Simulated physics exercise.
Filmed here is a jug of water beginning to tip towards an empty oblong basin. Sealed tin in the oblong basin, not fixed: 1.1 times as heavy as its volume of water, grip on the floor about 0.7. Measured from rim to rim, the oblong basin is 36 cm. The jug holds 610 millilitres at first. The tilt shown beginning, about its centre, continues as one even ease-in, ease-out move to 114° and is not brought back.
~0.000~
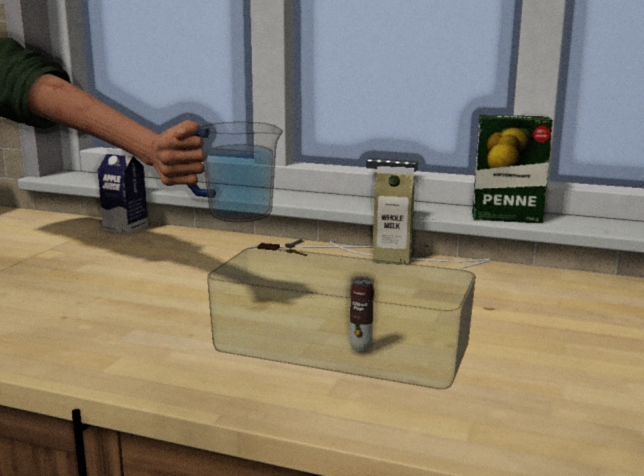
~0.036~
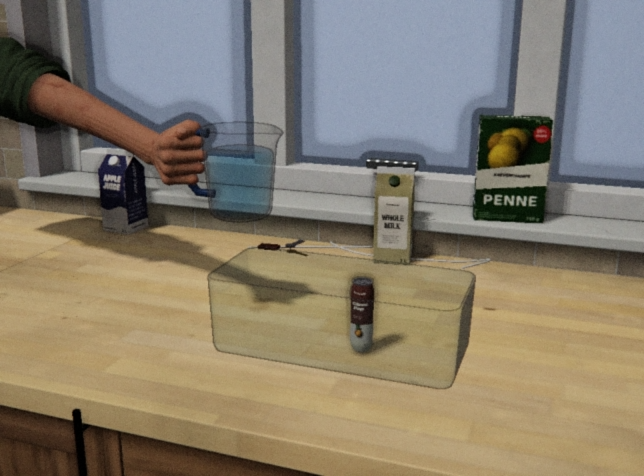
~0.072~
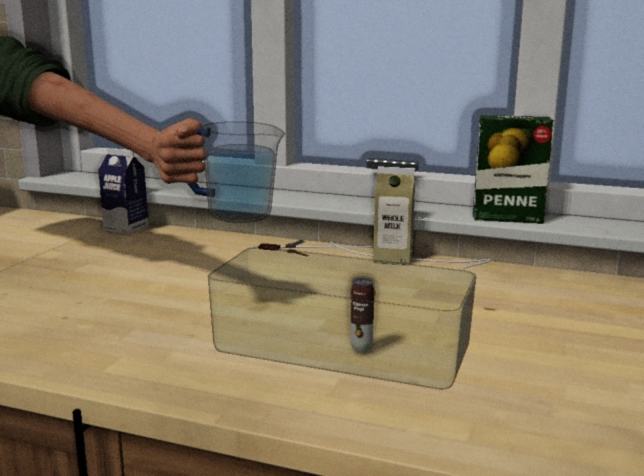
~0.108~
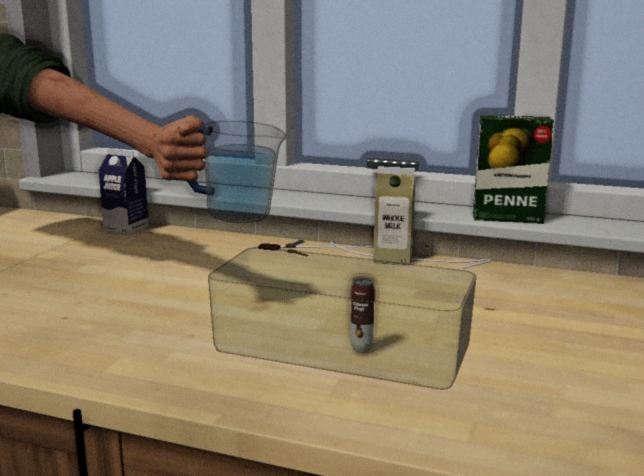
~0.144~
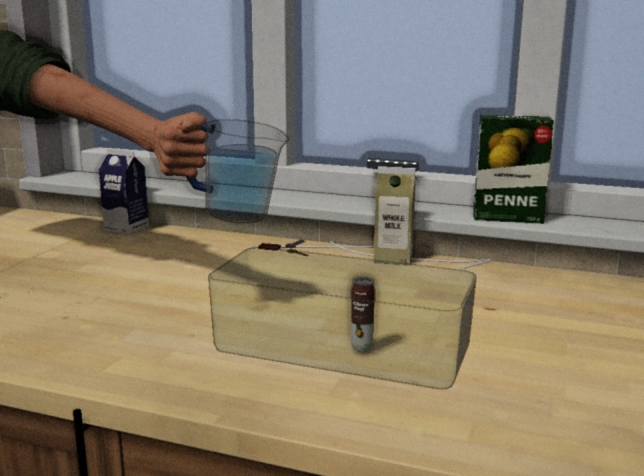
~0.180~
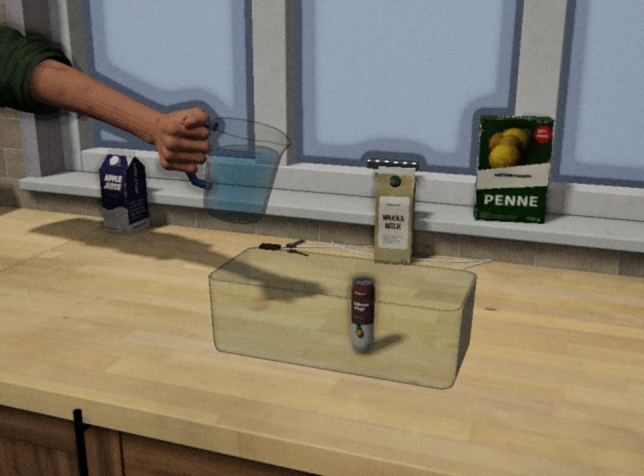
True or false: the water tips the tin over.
False.
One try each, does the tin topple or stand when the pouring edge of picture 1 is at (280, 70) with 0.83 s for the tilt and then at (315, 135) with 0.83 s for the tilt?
In the first try it comes down; in the second it comes down.
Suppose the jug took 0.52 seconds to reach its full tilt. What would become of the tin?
The tin stays on its base.
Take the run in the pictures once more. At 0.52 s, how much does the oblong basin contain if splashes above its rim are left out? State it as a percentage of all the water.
2 %, roughly.
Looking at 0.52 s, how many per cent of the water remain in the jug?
At that time about 80 in a hundred parts are still held.
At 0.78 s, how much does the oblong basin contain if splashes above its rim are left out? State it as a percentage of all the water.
64 per cent, give or take a little.
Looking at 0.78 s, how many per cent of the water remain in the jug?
16 %.
After 0.52 s the tilt is 80° and 80 per cent is still to pour; the tin stands where it began.
After 0.78 s the tilt is 113° and 17 per cent is still to pour; the tin stands where it began.
After 1.04 s the tilt is 114° and 0 per cent is still to pour; the tin stands where it began.
After 1.33 s the tilt is 114° and 0 per cent is still to pour; the tin stands where it began.
In the end the tin stands where it began.
